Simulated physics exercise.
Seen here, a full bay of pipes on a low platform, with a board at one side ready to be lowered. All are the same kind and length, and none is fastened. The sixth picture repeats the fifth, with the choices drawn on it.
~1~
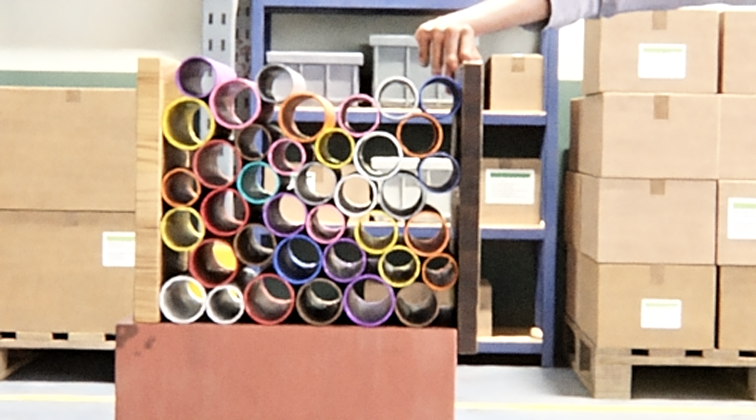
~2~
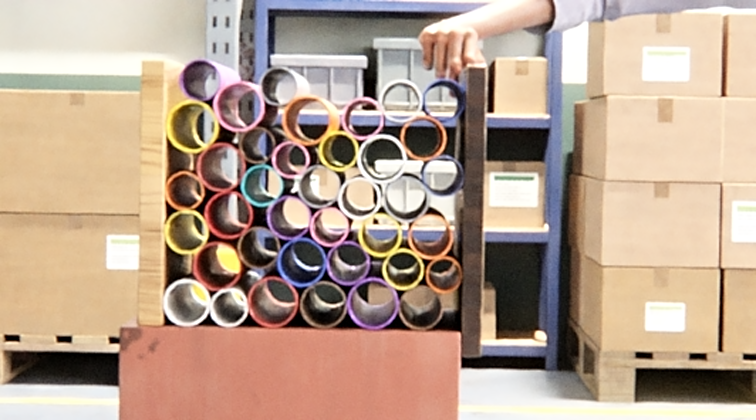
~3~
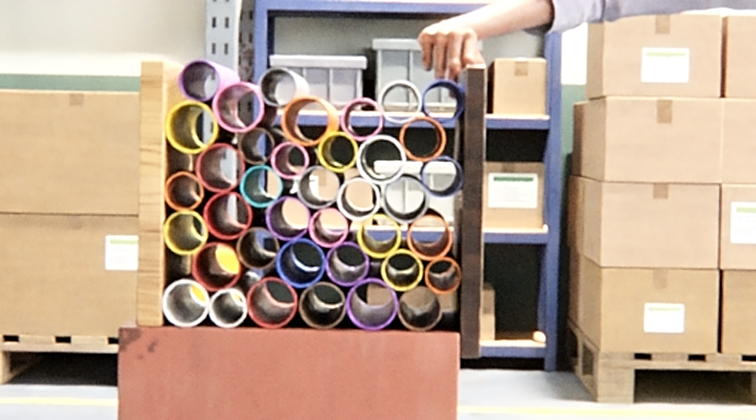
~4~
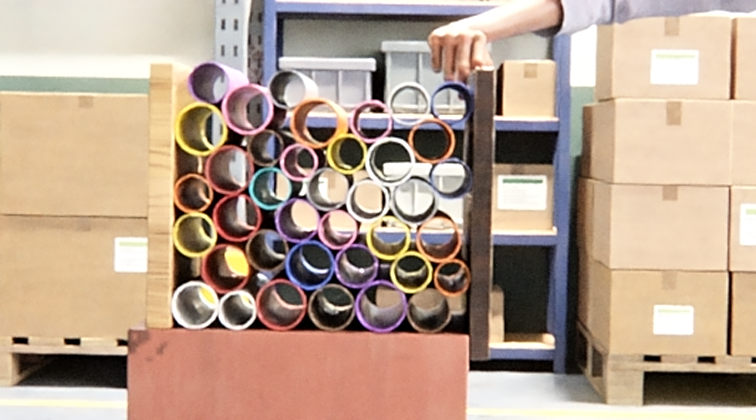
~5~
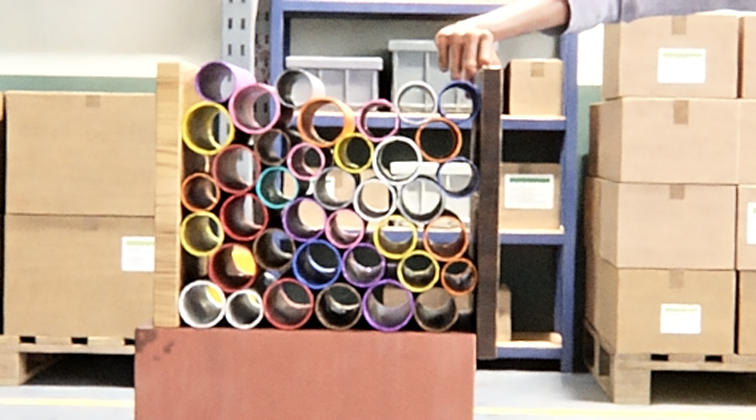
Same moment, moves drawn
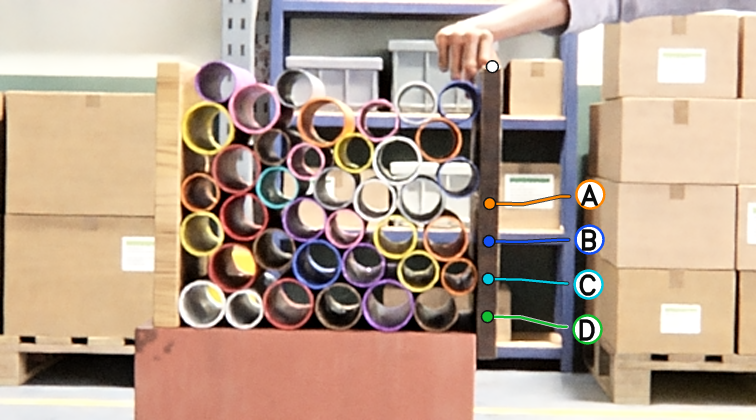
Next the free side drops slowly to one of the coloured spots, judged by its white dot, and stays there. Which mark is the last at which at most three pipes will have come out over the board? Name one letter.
Down to A.
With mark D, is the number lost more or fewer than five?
It loses more than five.
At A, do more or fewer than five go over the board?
Fewer than five.
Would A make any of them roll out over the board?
At A: Yes.
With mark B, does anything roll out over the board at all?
Yes.
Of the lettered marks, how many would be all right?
The number is one.
On the copy, A at (490, 204); B at (489, 241); C at (488, 279); D at (487, 317); the white dot at (492, 66).
On A. First, top of the board (481, 134).
Then, top of the board (479, 203).
Finally, top of the board (479, 203), one out over the board.
By contrast, B four out over the board; C more than three out over the board; D more than three out over the board.
